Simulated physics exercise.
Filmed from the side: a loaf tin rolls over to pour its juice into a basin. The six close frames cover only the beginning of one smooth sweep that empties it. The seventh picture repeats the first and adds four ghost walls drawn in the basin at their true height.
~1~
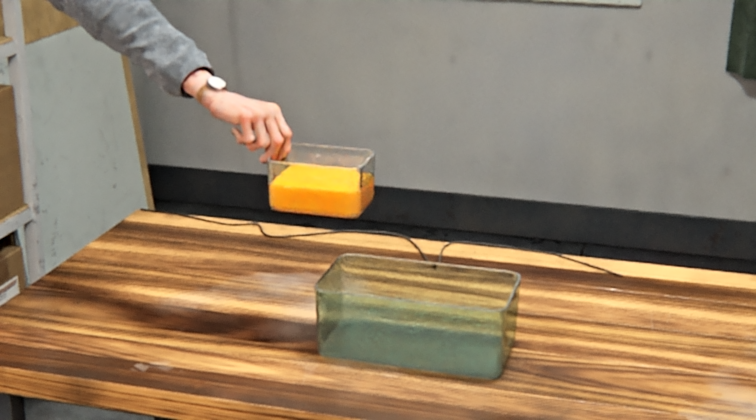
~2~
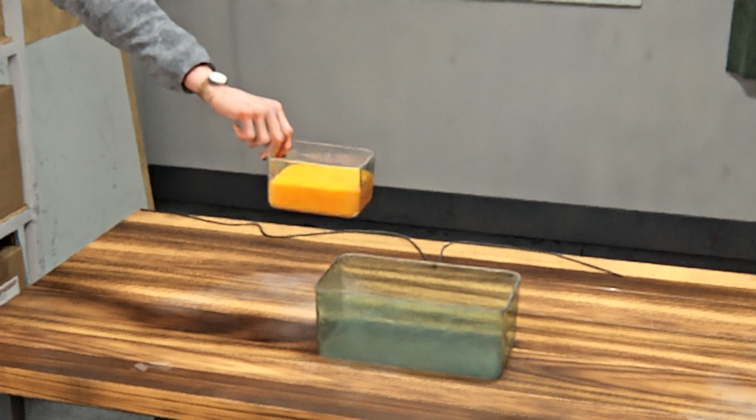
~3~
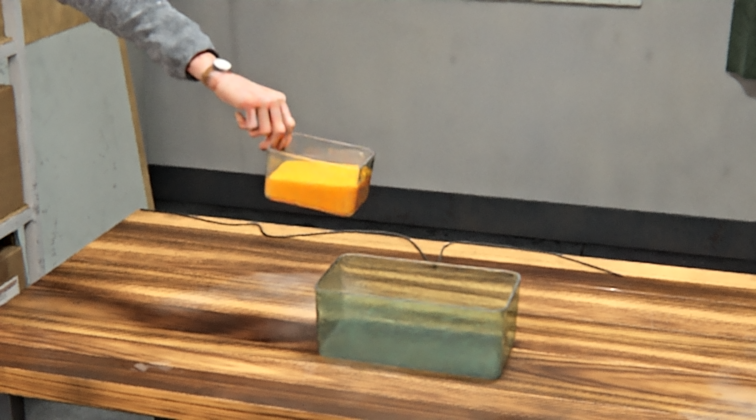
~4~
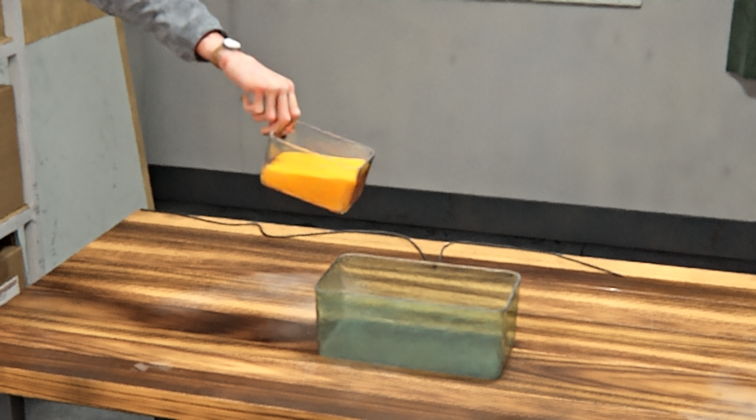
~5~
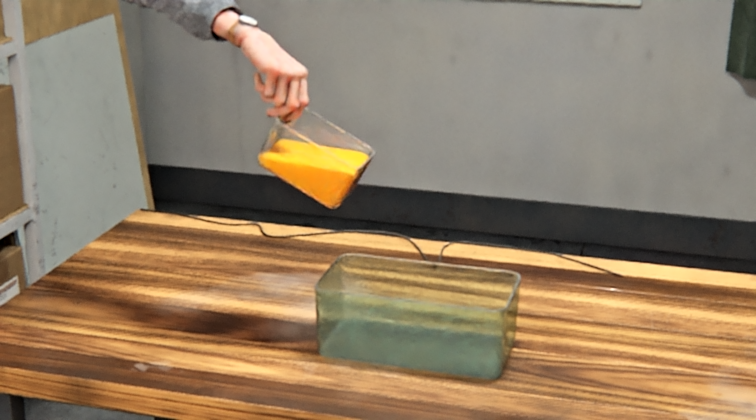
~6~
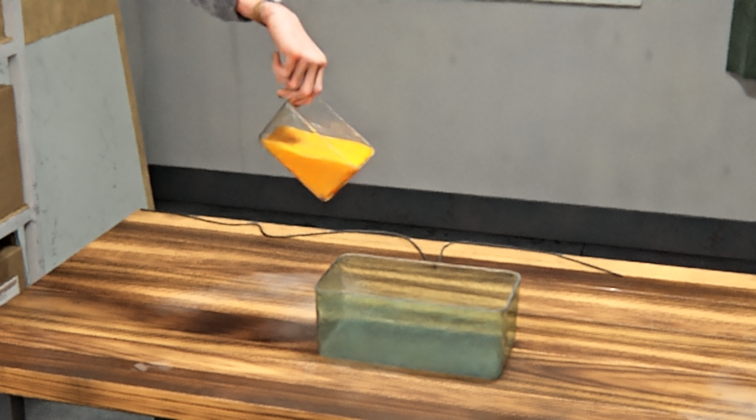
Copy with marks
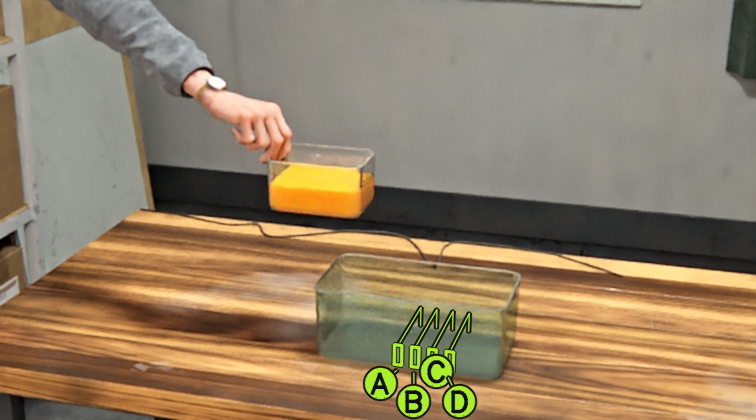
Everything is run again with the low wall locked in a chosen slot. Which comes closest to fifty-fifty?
Position C does it best.
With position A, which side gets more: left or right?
More ends on the right.
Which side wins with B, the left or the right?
More ends on the right.
In lime, A at (396, 370); B at (413, 372); C at (431, 375); D at (448, 377).
With A, about 16 % ends left of the wall and 81 % right of it; 3 % is lost outside.
With B, about 23 % ends left of the wall and 73 % right of it; 4 % is lost outside.
With C, about 52 % ends left of the wall and 45 % right of it; 4 % is lost outside.
With D, about 82 % ends left of the wall and 14 % right of it; 4 % is lost outside.
